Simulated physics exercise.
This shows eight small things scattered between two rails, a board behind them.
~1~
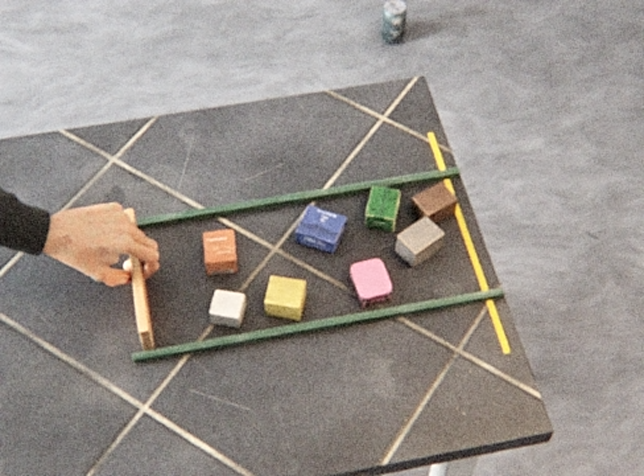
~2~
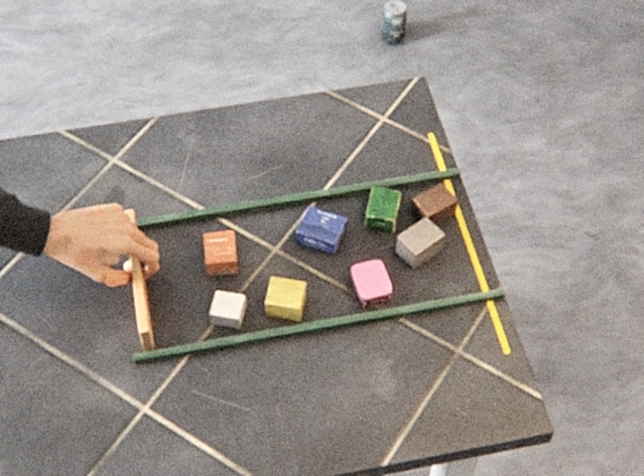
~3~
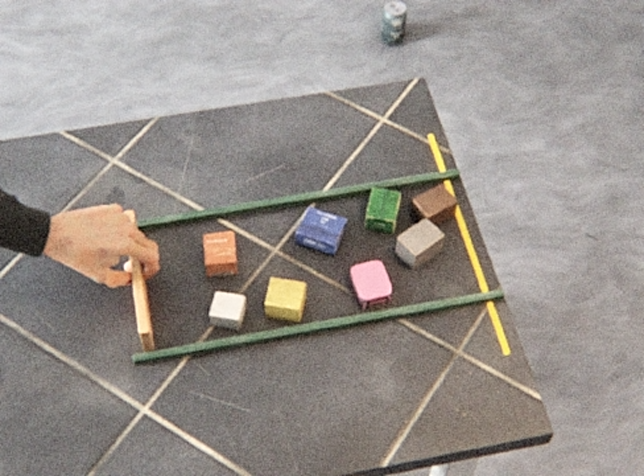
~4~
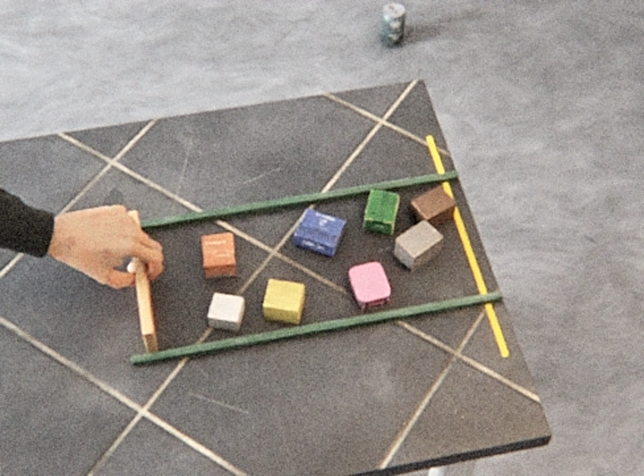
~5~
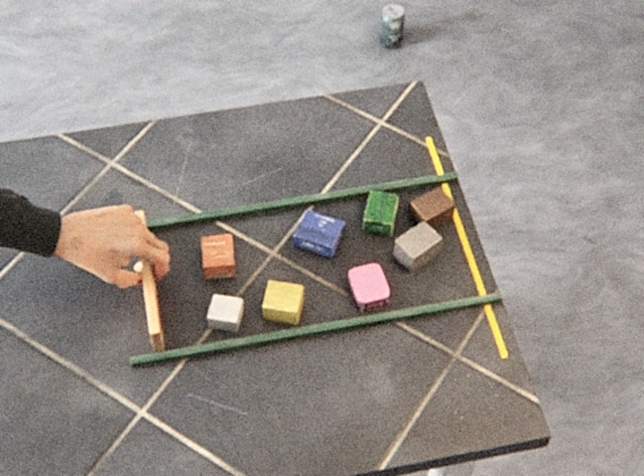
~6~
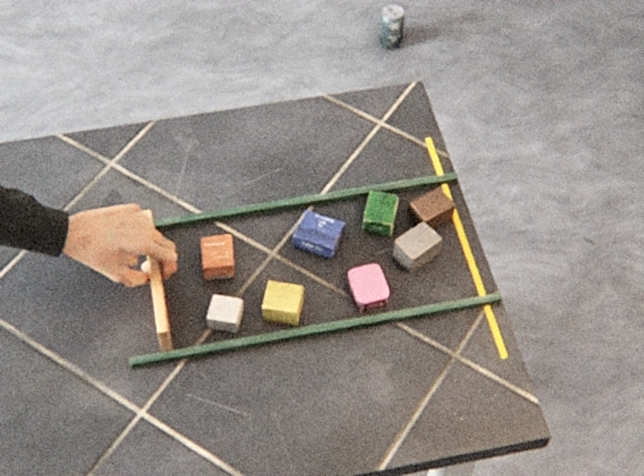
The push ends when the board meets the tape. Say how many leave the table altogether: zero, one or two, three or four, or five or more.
Outcome: The number that fall off is five or more.
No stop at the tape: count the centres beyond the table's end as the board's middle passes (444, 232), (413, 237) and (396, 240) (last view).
Past the end: 5, 3 and 2.
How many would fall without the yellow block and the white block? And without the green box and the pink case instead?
4 in the first case, 4 in the second.
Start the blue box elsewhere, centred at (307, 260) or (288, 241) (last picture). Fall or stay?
In turn it tumbles off; tumbles off.
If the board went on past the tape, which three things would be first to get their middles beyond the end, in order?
They are the brown block, the green box, the pink case.
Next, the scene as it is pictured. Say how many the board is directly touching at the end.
In contact: 2.
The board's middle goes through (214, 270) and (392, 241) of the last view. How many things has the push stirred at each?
At the one place 2, at the other 8.
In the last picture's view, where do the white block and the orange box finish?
The white block stops around (489, 265); the orange box around (467, 199).
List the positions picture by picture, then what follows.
The first frame shows brown block (434, 205); grey block (420, 242); green box (383, 209); board (138, 279); tape (466, 235).
The second frame shows grey block (420, 243); blue box (322, 231).
The third frame shows green box (383, 211); yellow block (286, 300).
The fourth frame shows brown block (433, 209); board (143, 281).
The fifth frame shows grey block (418, 247); pink case (369, 288).
The sixth frame shows brown block (432, 210); grey block (417, 248); green box (380, 214); board (156, 280); tape (464, 240).
Soon after, none off yet; brown block at rest near (432, 210); grey block at rest near (417, 248); green box at rest near (380, 214).
After that, none off yet; brown block tilting a little near (478, 203); grey block at rest near (426, 244); green box displaced well along near (442, 200).
In the end, the number that fall off is five or more; gone, yellow block, blue box, pink case, green box, grey block and brown block.
